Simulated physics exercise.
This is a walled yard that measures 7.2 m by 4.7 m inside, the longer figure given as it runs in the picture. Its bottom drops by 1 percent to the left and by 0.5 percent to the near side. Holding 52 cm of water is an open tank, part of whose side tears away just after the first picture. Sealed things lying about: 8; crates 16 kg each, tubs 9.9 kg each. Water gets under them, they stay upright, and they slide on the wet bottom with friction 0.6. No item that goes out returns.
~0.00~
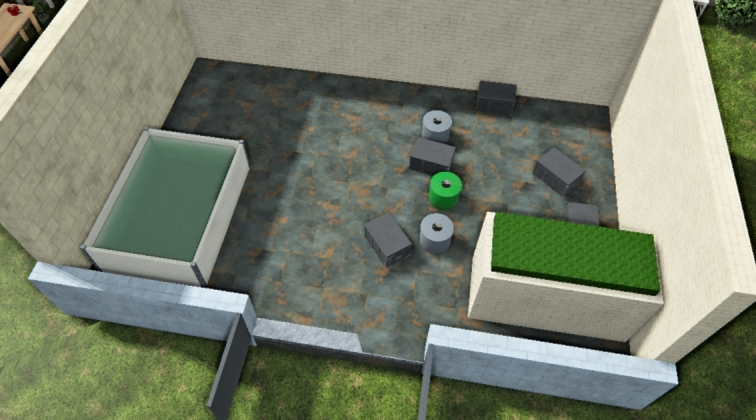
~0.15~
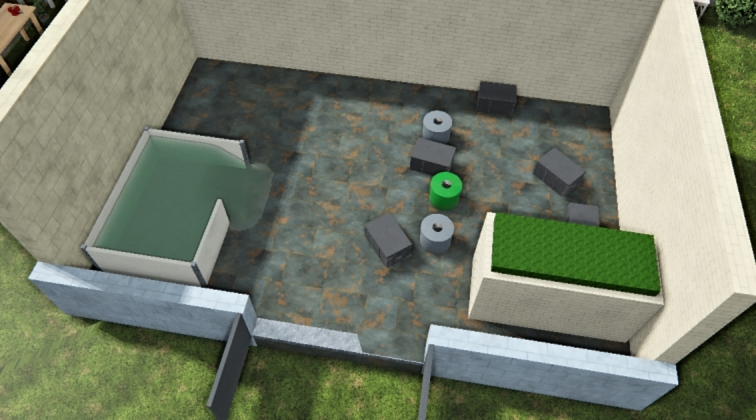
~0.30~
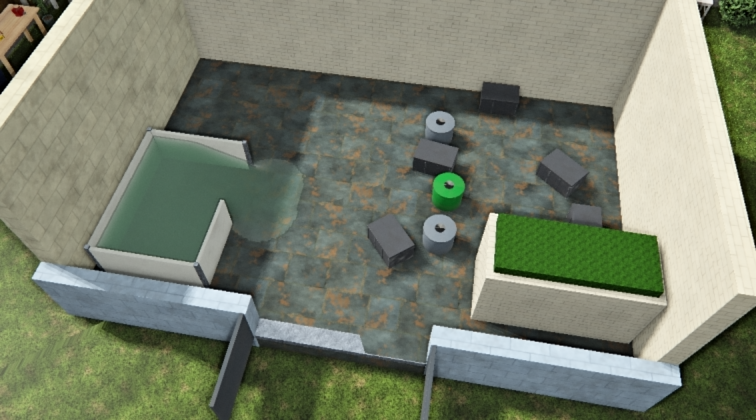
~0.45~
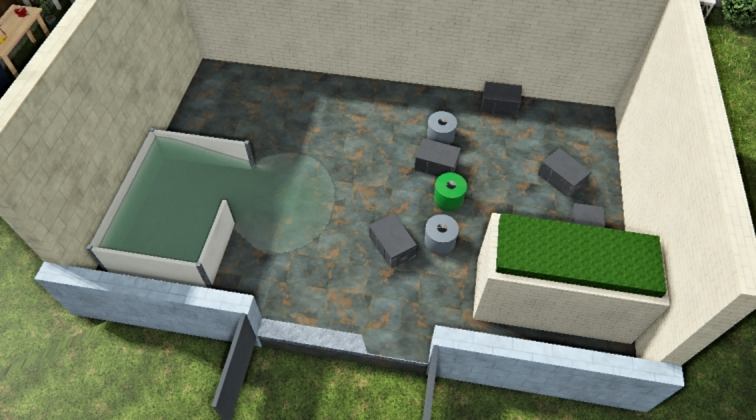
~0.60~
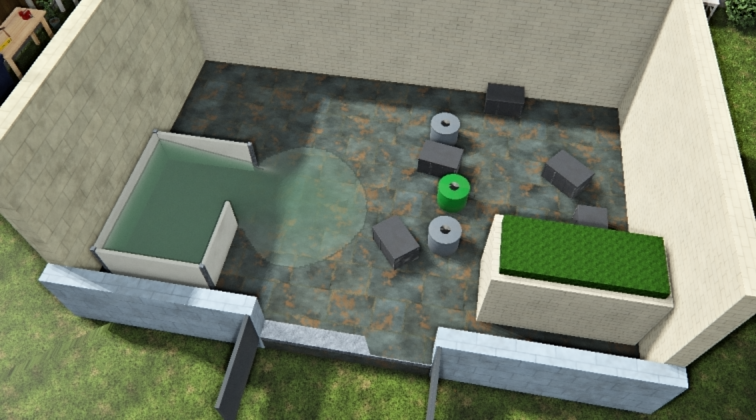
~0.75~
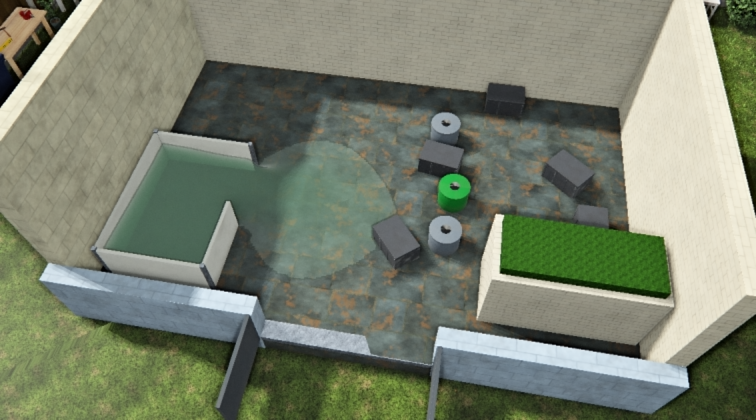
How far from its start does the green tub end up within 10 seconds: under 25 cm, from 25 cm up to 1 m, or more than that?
Greatly displaced.
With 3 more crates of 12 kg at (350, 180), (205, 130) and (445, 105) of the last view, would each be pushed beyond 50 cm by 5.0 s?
Answers, first to last: Exceeding, not exceeding, exceeding.
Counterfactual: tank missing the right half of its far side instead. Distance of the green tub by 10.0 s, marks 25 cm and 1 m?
Afterwards the green tub stays almost motionless.
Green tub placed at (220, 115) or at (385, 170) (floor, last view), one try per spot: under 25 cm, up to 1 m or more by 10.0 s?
From the first spot it does not really budge, and from the second it goes a long way.
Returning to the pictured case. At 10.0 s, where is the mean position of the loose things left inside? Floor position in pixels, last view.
Somewhere near (530, 188).
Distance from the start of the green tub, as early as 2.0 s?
Shift by then: About 80 cm.
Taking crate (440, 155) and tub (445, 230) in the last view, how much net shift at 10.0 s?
Lab note - net shifts in turn: 120 cm; 200 cm.
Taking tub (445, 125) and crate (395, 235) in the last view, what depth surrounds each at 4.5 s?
First roughly 7 cm, second roughly 6 cm.
After 2.0 s the green tub is near (505, 187), 0.7 m from its start, aground; 0 of 8 are out; 0 afloat.
After 4.5 s the green tub is near (621, 186), 2.4 m from its start, afloat; 0 of 8 are out; 4 afloat.
After 7.0 s the green tub is near (597, 170), 2.1 m from its start, afloat; 0 of 8 are out; 7 afloat.
After 10.0 s the green tub is near (585, 167), 2.0 m from its start, aground; 0 of 8 are out; 0 afloat.
